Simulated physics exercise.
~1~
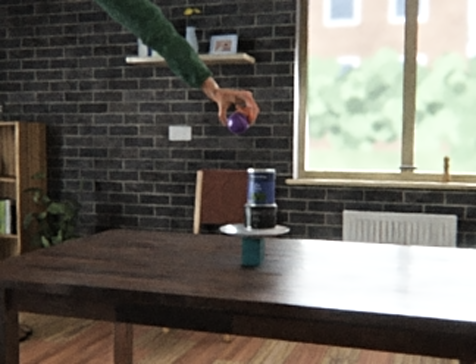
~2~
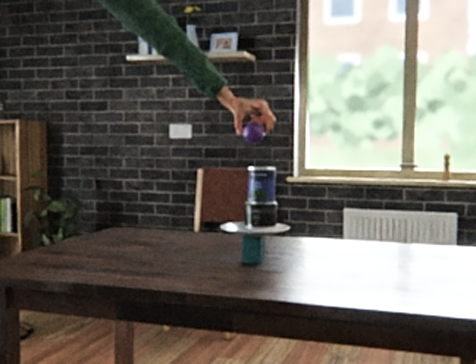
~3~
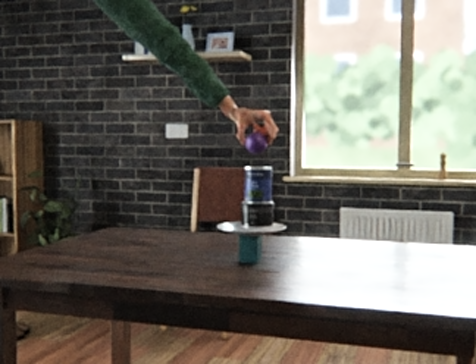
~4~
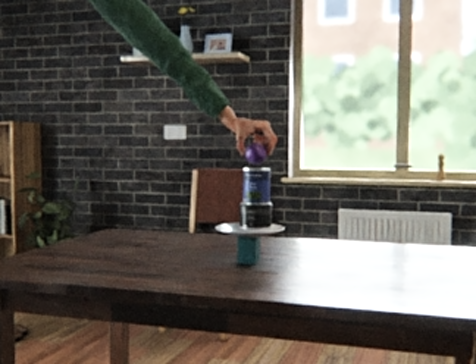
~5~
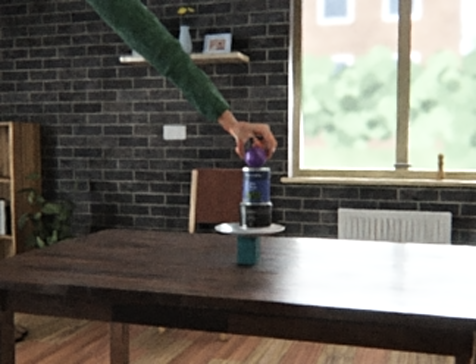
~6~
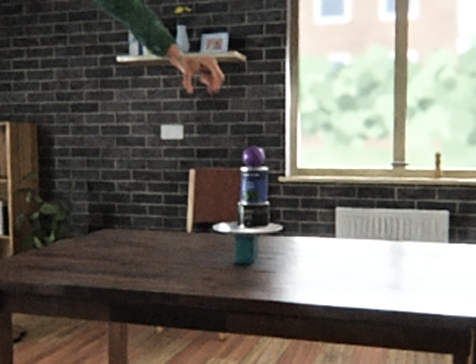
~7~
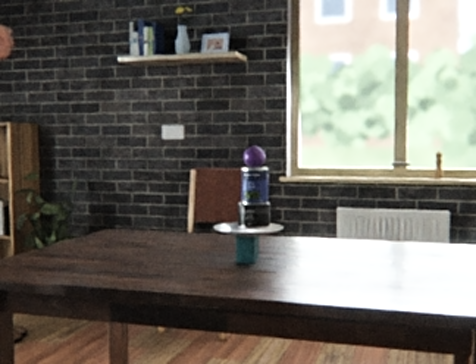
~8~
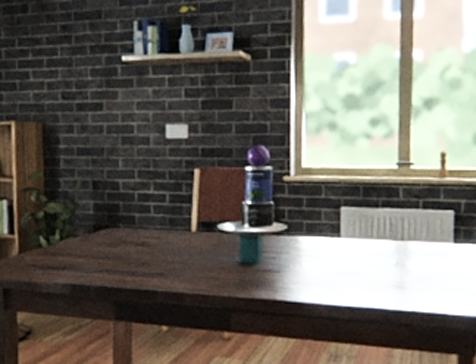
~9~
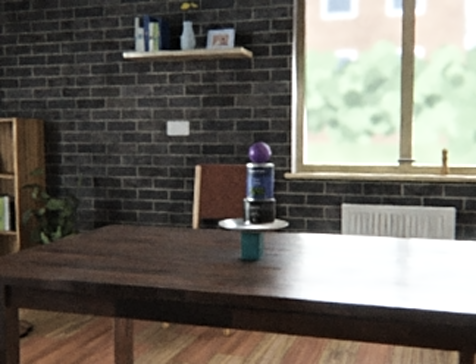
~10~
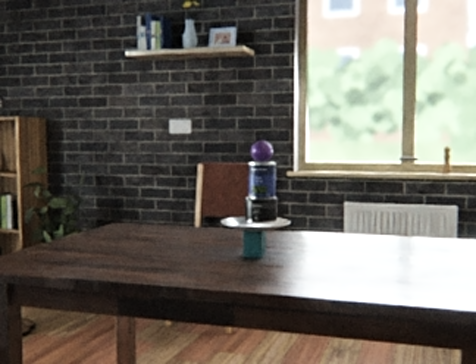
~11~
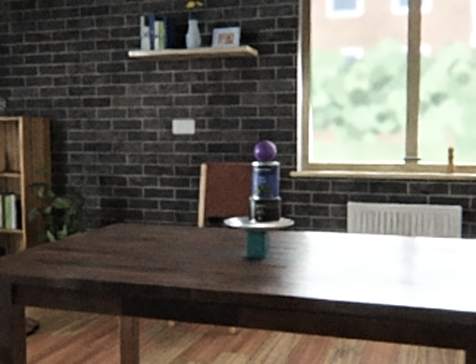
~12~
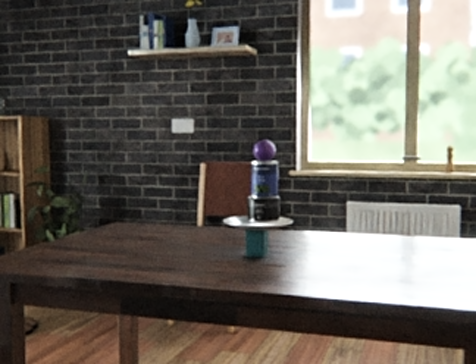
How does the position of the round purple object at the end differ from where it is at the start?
At the start it is held in the hand above the pile and slightly to the left, while at the end it rests by itself on top of the blue container.
At the start, a hand in a green sleeve holds a round purple object above a small pile on a dark wooden table, where a blue container sits on a black one, over a white plate and a turquoise block. The hand moves slightly right and lowers the purple object until it touches the top of the blue container. The fingers then let go, and the arm draws back up and to the left, out of view. The camera sways a little while the pile stands untouched. At the end, all five pieces are still stacked, with the purple one on top.
